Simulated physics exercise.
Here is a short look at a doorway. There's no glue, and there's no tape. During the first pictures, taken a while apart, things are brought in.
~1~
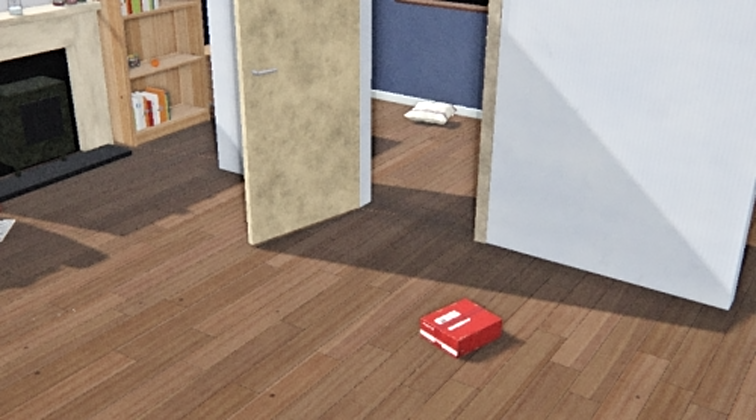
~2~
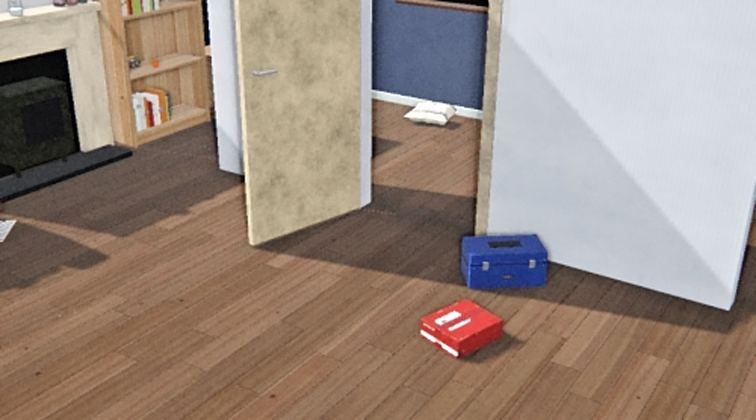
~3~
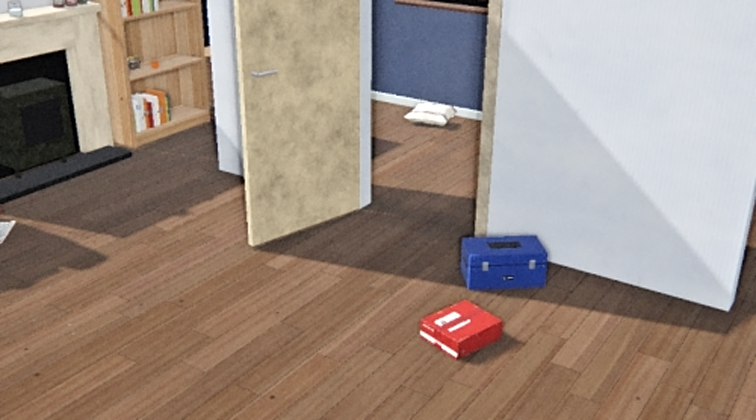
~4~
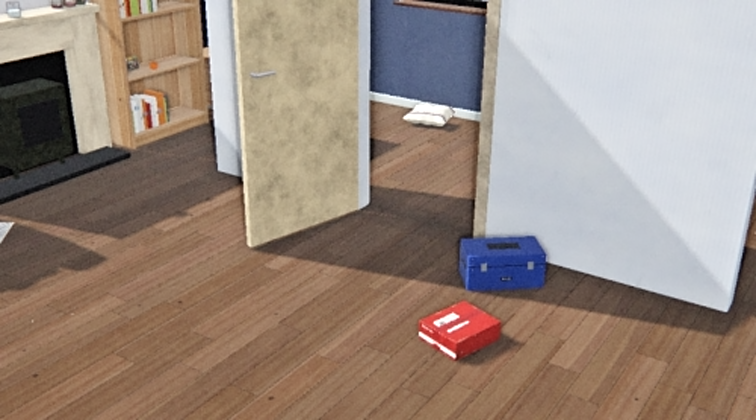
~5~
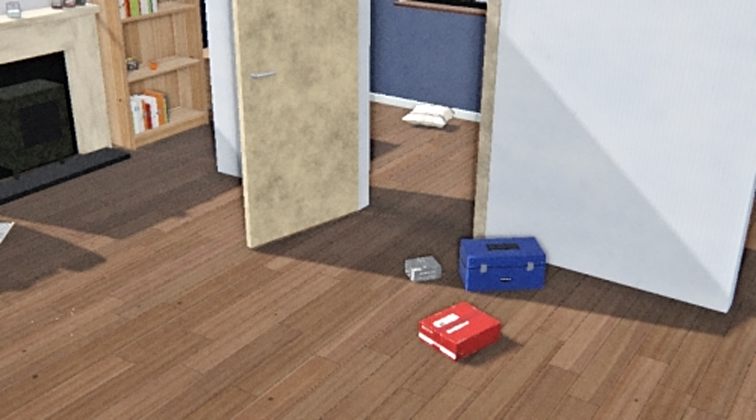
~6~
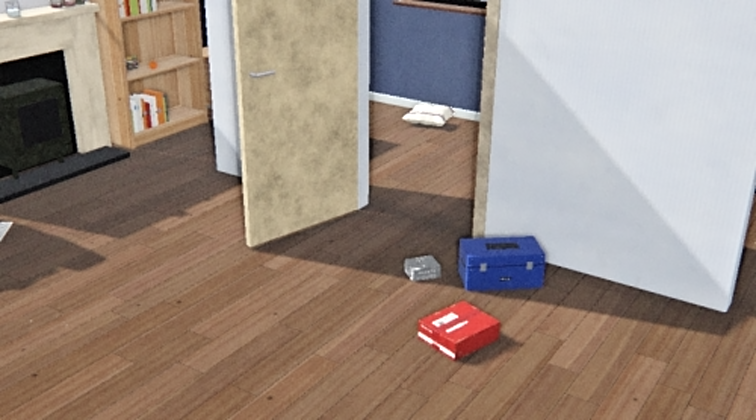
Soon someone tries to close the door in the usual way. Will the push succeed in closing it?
Yes: It touches the doorframe.
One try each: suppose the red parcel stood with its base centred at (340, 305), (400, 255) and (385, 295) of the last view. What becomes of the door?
In order, the door swings completely to, is hindered, swings completely to.
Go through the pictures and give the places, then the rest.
Door wide open and still; red parcel (461, 328), in the first picture.
Door wide open and still; red parcel (462, 328); blue toolbox (503, 261), in the second picture.
Door wide open and still; red parcel (461, 329); blue toolbox (503, 262), in the third picture.
Door wide open and still; red parcel (460, 330); blue toolbox (502, 263), in the fourth picture.
Door wide open and still; red parcel (460, 331); blue toolbox (501, 264), in the fifth picture.
Door wide open and still; grey box (422, 268); red parcel (459, 330), in the sixth picture.
Then, 1.20 s past the last view, open by 70°.
Then, 2.00 s past the last view, open by 34°.
Finally, open by 0°; all 3 still in place. Final places as the last picture's camera would see them, grey box near (422, 268).
